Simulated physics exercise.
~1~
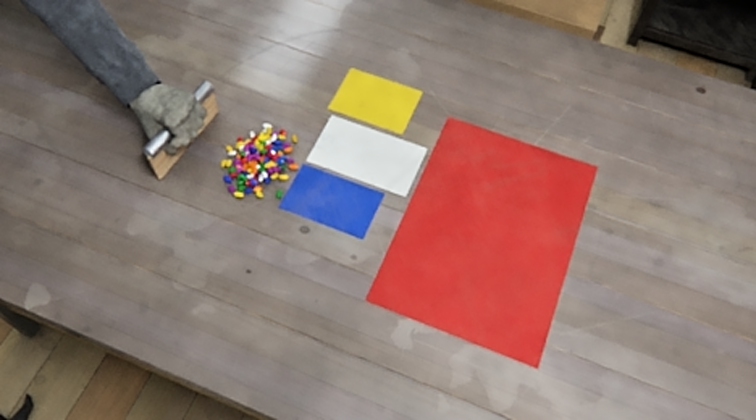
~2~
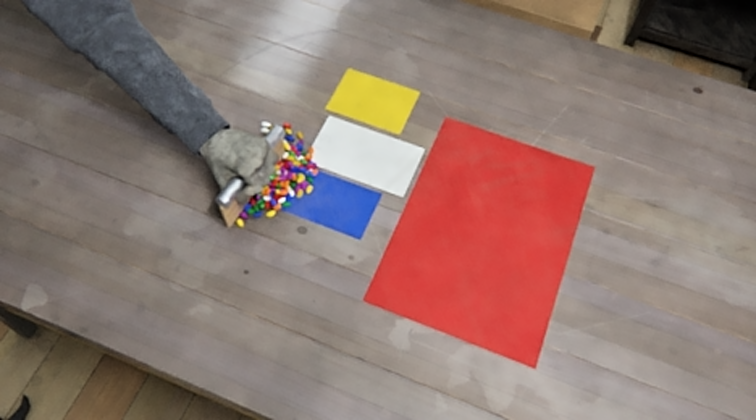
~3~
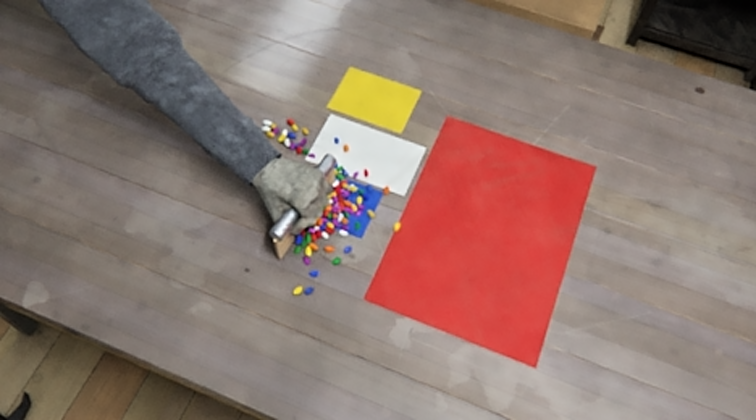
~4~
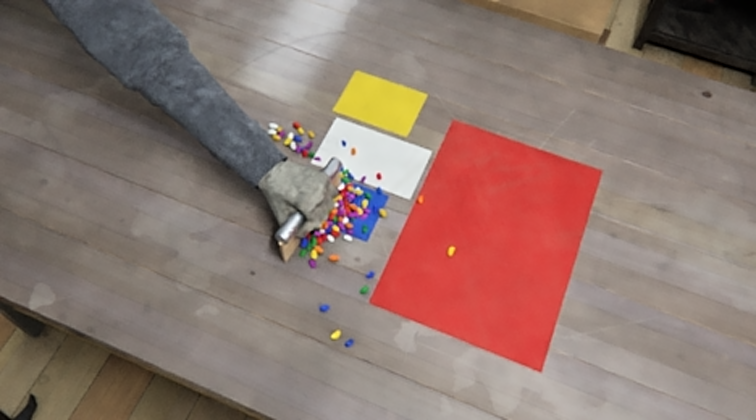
On a wooden table, a gloved hand pushes a scraper right and slightly downward into a pile of colourful jelly beans, spreading them towards the paper mats, then stops with many on the blue mat, a few on the white, and others scattered across the bare wood.
